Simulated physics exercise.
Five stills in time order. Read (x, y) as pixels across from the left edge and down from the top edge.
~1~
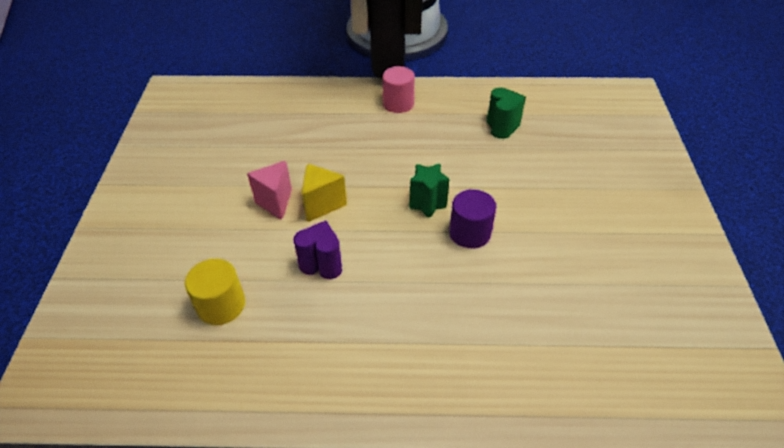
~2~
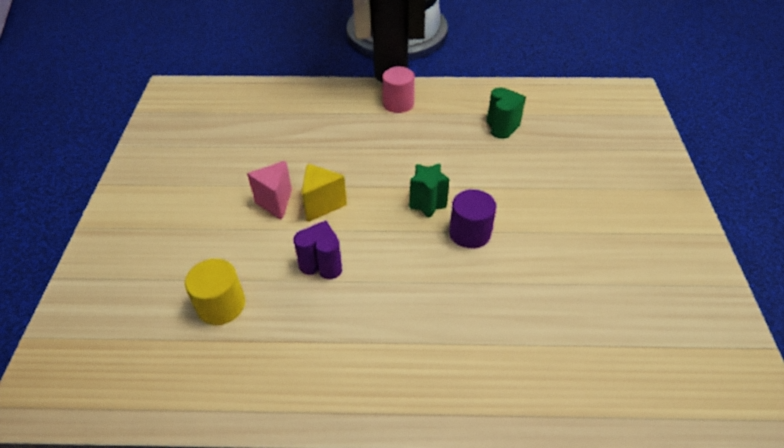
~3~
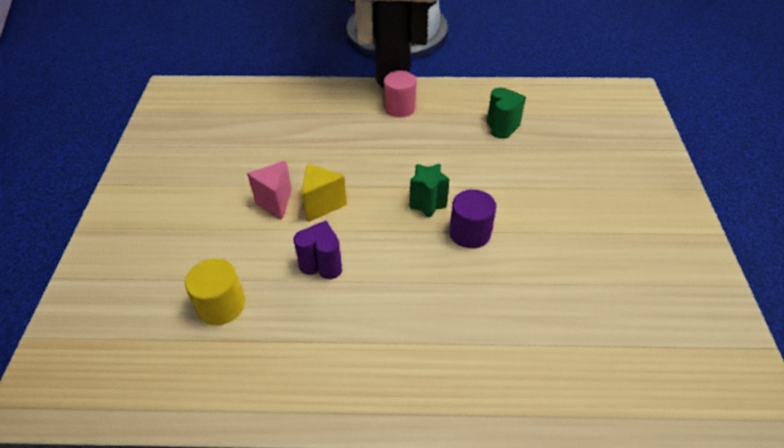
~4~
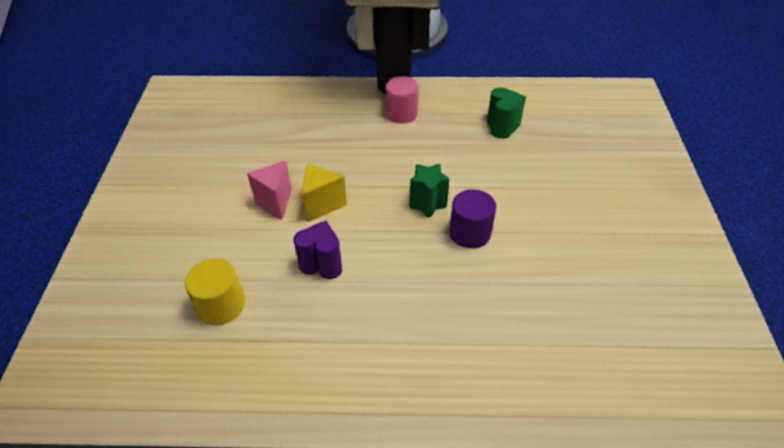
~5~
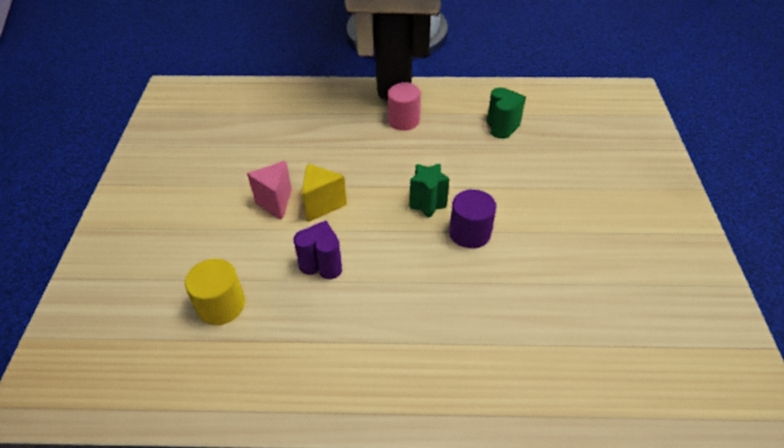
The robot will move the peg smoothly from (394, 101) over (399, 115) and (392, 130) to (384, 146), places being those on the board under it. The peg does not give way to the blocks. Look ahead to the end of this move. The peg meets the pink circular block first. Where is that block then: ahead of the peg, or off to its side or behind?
At the end of the path, the peg has already lost the pink circular block, which lies beside or behind it.
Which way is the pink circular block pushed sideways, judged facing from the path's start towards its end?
The shift is to the left of that direction.
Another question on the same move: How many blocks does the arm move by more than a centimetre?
Total moved: One.
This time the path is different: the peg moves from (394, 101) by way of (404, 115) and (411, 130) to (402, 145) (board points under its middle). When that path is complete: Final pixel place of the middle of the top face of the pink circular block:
Just about (422, 137).
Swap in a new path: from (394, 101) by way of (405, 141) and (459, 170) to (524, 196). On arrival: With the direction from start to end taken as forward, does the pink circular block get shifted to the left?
No
On the path given first. Halfway along, peg (396, 114); pink circular block (413, 113).
At the end, peg (384, 137); pink circular block (417, 127); green star not moved.
